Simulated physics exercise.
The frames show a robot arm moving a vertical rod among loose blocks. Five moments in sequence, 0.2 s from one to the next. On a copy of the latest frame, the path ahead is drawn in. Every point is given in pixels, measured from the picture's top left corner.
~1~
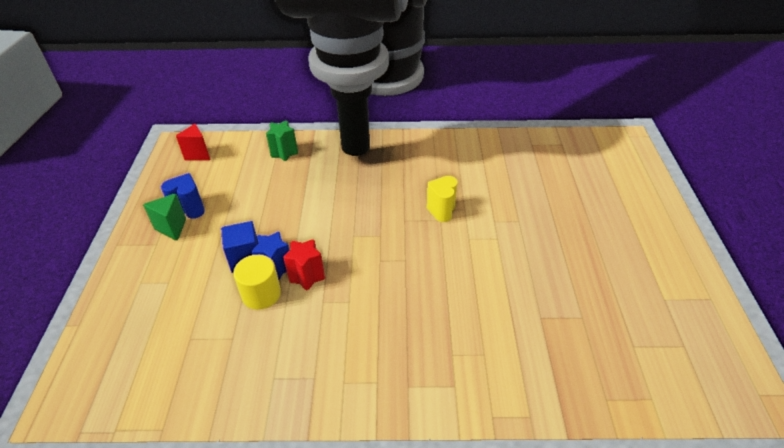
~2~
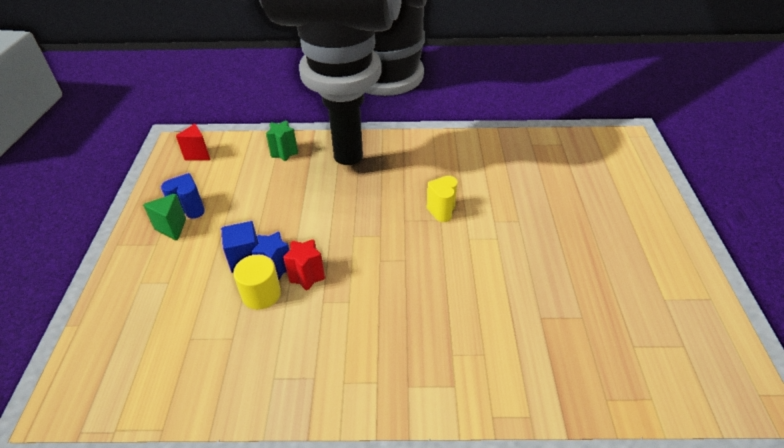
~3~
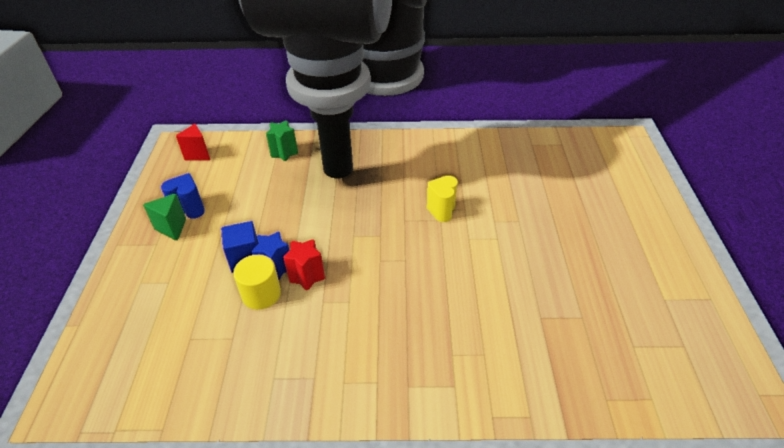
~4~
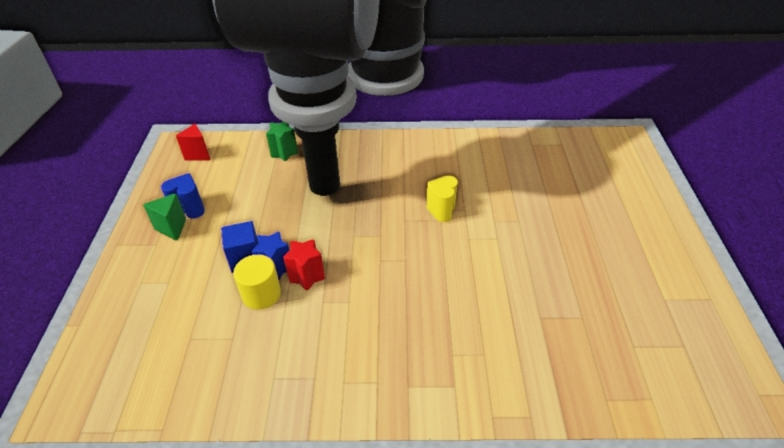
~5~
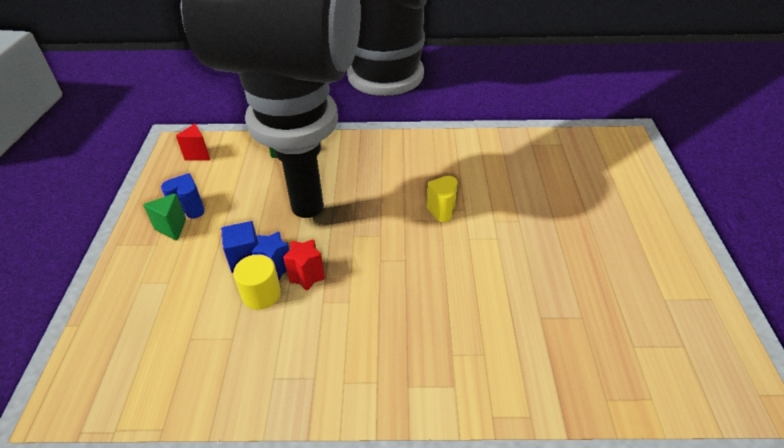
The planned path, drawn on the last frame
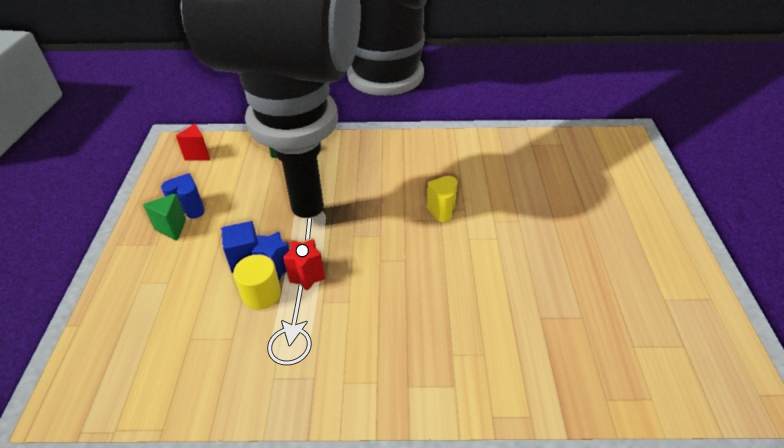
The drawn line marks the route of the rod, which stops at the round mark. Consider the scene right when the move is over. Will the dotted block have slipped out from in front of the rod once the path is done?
I expect not.
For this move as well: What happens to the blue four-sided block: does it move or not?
By the last moment, the blue four-sided block will still be in its place.
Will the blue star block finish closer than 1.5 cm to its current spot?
Yes, it checks out.
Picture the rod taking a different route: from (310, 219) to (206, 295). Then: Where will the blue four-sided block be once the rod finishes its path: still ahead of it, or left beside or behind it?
It rides in front to the end.
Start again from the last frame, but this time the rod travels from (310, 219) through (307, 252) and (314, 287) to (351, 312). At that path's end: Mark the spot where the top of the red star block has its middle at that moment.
It is at (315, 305).
The drawn path runs from (310, 219) directly to (290, 346); the dot is on the red star block.
The first path, step by step. One third of the way, rod at (303, 244); red star block at (302, 254).
Two thirds of the way, rod at (296, 286); yellow round block at (241, 276); blue star block at (266, 249), turned 45° clockwise; red star block at (297, 299).
At the end, rod at (287, 335); blue four-sided block not moved; yellow round block at (241, 276); blue star block at (266, 249), turned 45° clockwise; red star block at (294, 350), turned 20° anticlockwise.
